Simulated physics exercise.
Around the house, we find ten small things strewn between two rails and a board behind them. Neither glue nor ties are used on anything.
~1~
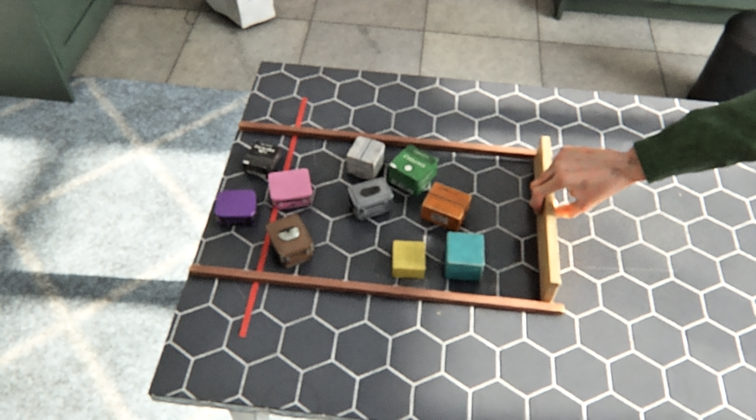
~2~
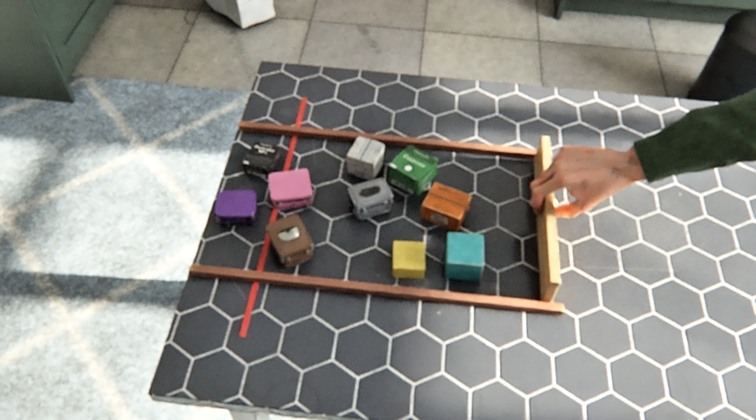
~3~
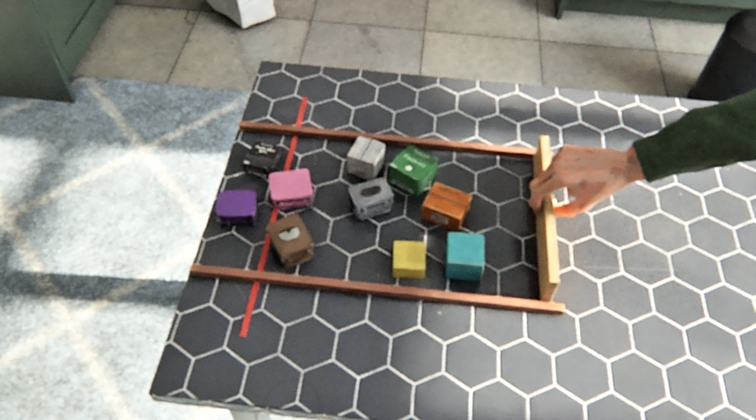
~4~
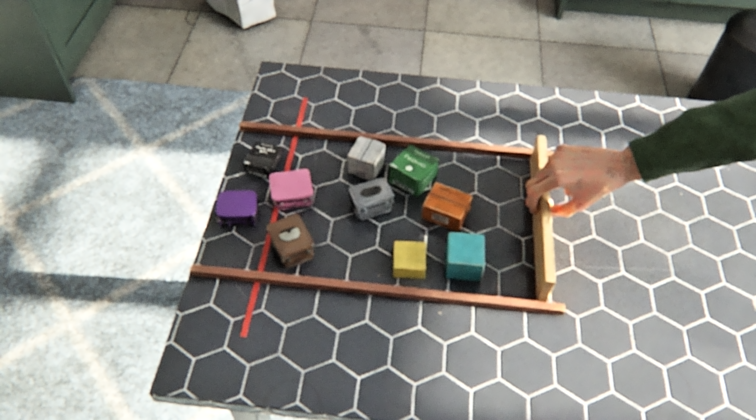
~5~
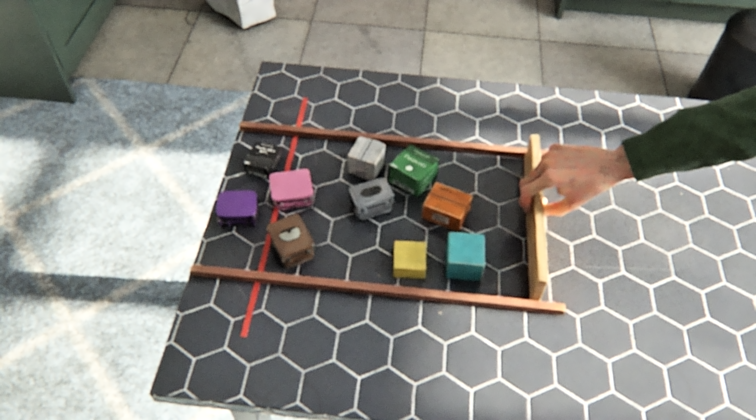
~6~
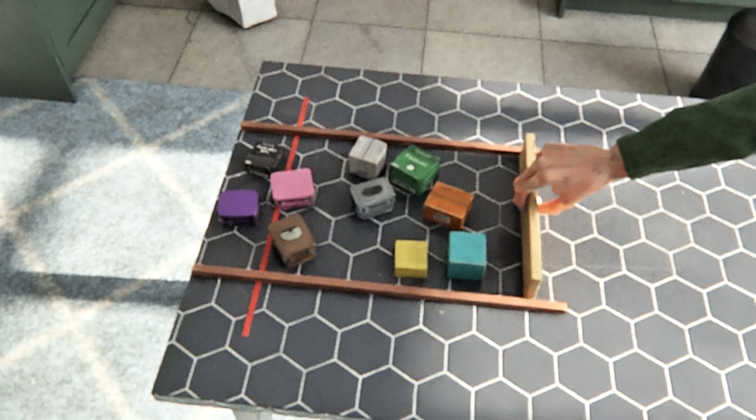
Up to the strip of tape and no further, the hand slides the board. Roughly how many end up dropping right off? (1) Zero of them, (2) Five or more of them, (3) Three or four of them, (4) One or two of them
3, three or four of them.
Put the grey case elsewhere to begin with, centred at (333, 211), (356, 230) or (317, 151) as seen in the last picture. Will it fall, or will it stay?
Going through the places in order, it keeps its spot, it keeps its spot, and it ends up falling.
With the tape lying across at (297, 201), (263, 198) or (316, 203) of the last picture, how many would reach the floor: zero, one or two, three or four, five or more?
Lab note - count per position: 1 or 2; at least five; just one or two.
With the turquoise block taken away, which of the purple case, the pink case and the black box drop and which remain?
So: The purple case goes down, the pink case goes down, the black box goes down.
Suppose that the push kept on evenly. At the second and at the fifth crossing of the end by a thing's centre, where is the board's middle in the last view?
(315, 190) and (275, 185).
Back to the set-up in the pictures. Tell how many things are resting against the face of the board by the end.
I count 3 of them.
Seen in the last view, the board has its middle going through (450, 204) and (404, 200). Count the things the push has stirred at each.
At the first spot the count is 3, and at the second it is 6.
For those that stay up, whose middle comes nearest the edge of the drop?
Grey case ends nearest.
A little later, none off yet; purple case at rest near (239, 208); black box at rest near (264, 159); pink case at rest near (293, 189).
Next, none off yet; purple case at rest near (239, 208); black box at rest near (264, 159); pink case shifted a little near (282, 188).
Later still, none off yet; purple case tilted well over near (200, 210); black box shifted a little near (246, 155); pink case shifted well along near (223, 178).
When it is over, the number that fall off is three or four; down, brown case, pink case, black box and purple case.
